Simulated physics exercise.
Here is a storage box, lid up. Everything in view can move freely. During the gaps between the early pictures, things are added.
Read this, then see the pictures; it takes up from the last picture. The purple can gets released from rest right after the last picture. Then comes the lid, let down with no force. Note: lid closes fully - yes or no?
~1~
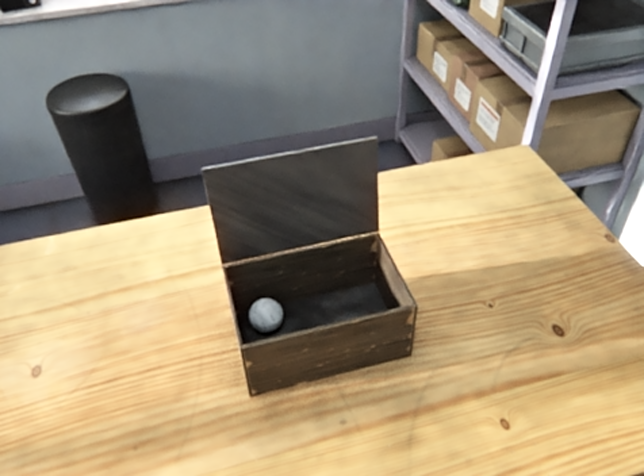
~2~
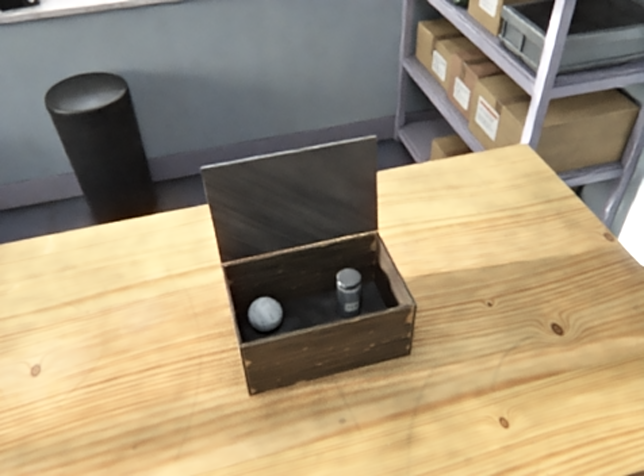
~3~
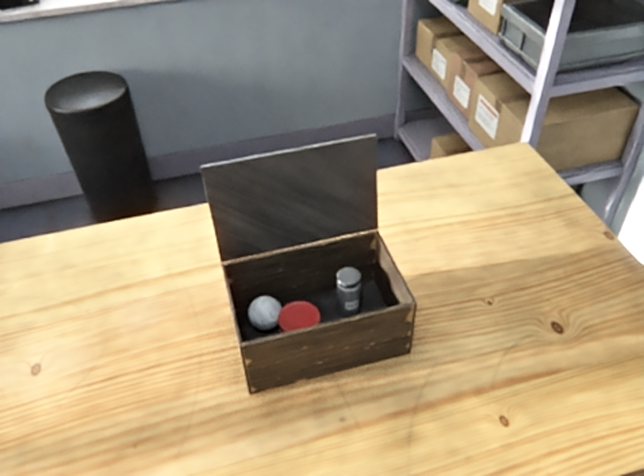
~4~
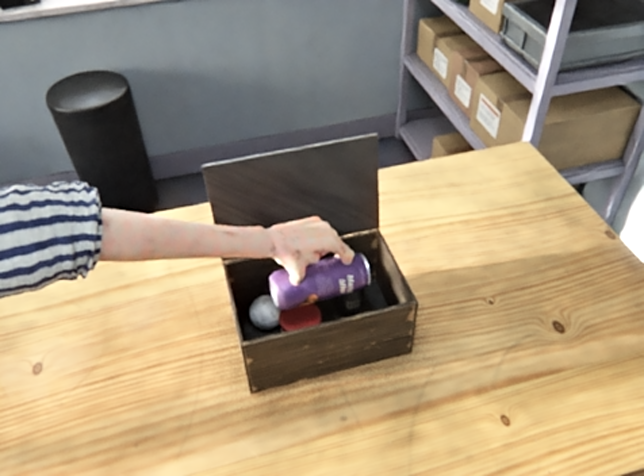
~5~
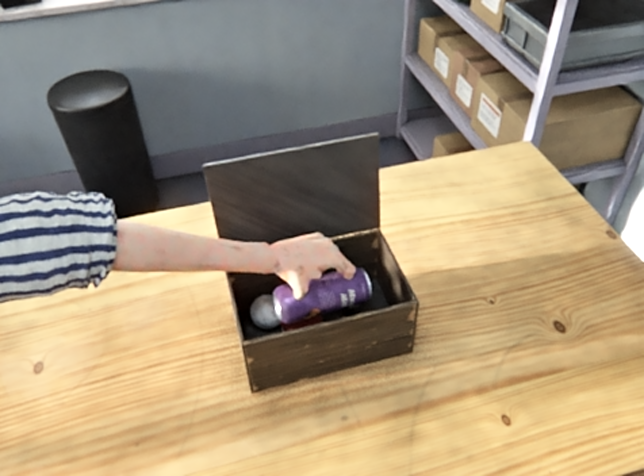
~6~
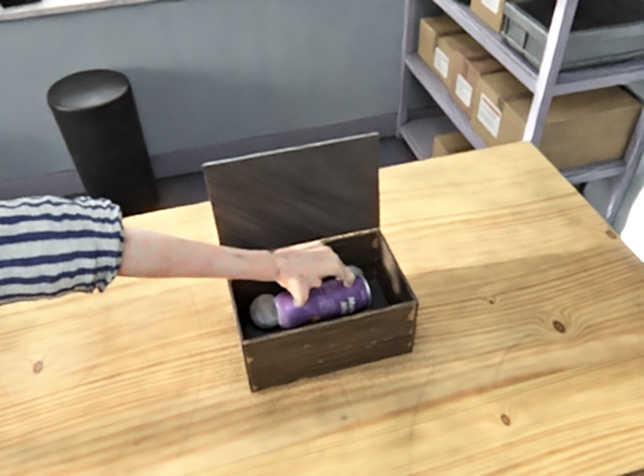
No.
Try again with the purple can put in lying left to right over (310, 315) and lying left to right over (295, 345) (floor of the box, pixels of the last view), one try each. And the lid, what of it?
So, first it fits down fine, then it won't go down.
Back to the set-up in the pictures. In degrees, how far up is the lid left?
Roughly 12 degrees above the rim.
Then, 1.20 s after the last picture, lid starting down; purple can rolled about its own width near (344, 312).
Then, 1.70 s after the last picture, lid 45° above the rim; purple can rolled about its own width near (358, 314).
At rest, lid 12° above the rim; moved from the start, purple can; the other 3 in place. Seen from the same camera at the end, purple can near (352, 315).
